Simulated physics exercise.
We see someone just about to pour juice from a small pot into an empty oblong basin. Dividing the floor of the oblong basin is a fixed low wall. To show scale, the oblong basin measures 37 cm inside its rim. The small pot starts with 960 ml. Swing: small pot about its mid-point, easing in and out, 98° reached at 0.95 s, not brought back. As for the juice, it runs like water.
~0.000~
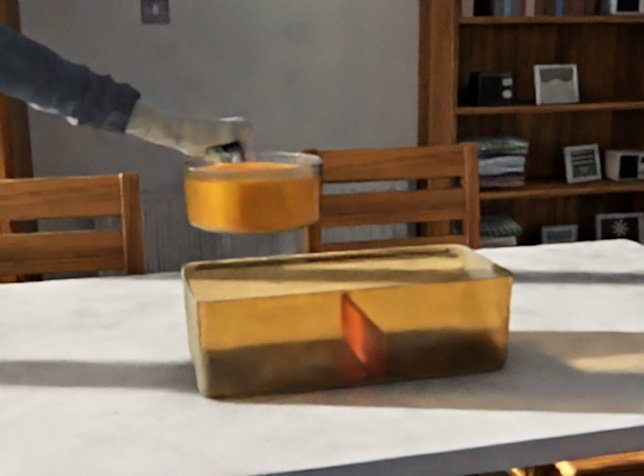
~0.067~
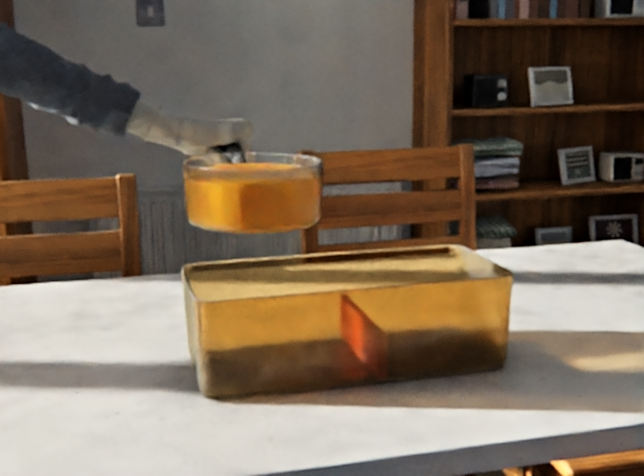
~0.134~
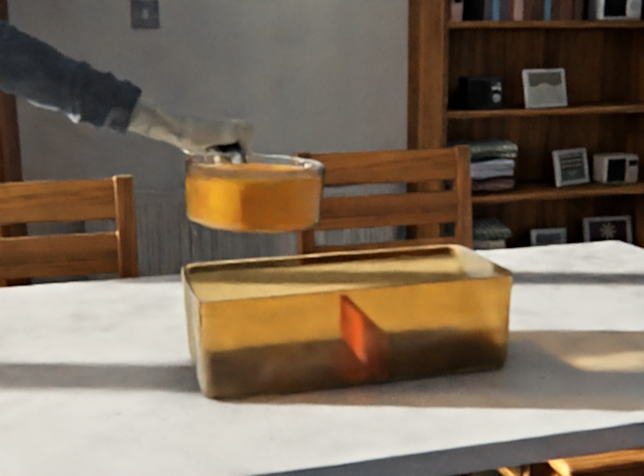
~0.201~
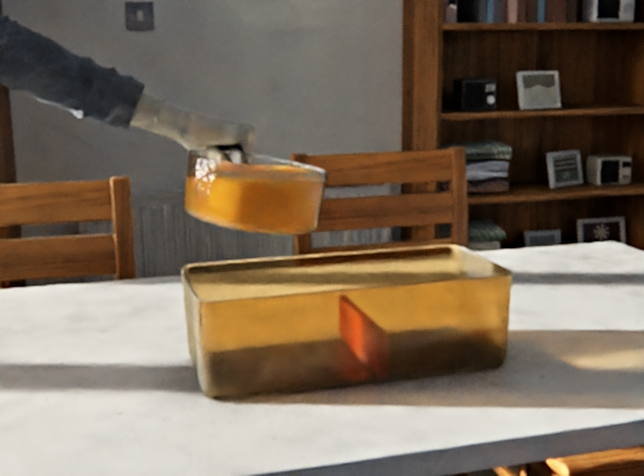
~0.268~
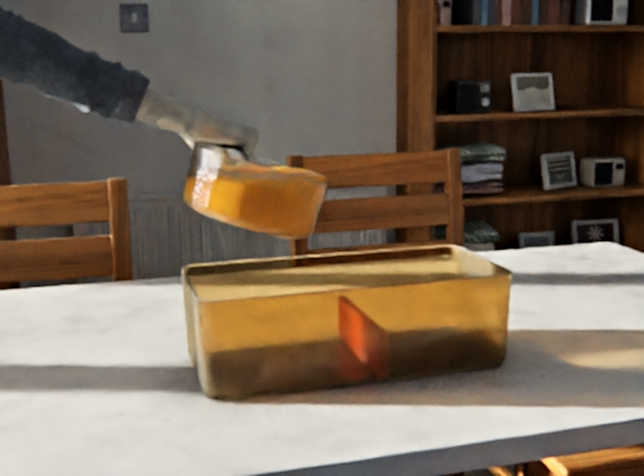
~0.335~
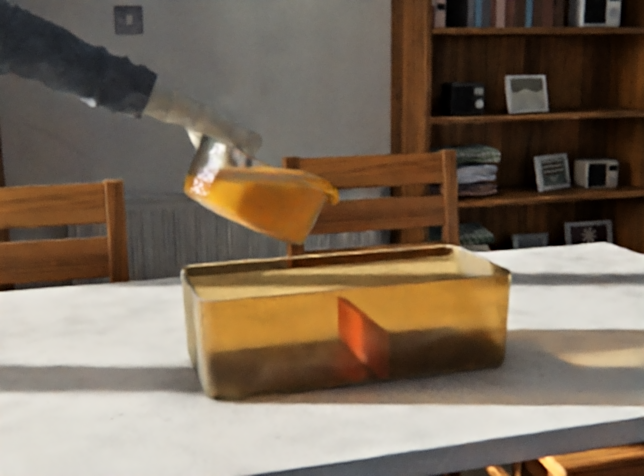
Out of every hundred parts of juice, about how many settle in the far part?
About 52 out of 100.
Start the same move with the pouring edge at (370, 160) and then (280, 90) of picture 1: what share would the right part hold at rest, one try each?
The first try gives around 90 percent, the second around 25 percent.
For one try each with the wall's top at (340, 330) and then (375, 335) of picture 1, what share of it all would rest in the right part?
70 in a hundred, followed by 45 in a hundred.
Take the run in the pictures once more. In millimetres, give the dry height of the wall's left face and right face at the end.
About 38 mm left, about 32 mm right.
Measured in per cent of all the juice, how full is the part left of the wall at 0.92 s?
38 %.
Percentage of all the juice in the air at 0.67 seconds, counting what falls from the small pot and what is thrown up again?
Close to 28 in a hundred.
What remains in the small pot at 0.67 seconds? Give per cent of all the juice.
About 30 percent.
Then, 0.67 s in, the tilt is 78° and 30 per cent is still to pour, 10 is left of the wall and 33 right of it.
Then, 0.92 s in, the tilt is 98° and 7 per cent is still to pour, 39 is left of the wall and 51 right of it.
Then, 1.17 s in, the tilt is 98° and 1 per cent is still to pour, 46 is left of the wall and 52 right of it.
Then, 1.45 s in, the tilt is 98° and 0 per cent is still to pour, 48 is left of the wall and 52 right of it.
Finally, 48 per cent lies left of the wall, 52 right of it and 1 outside.
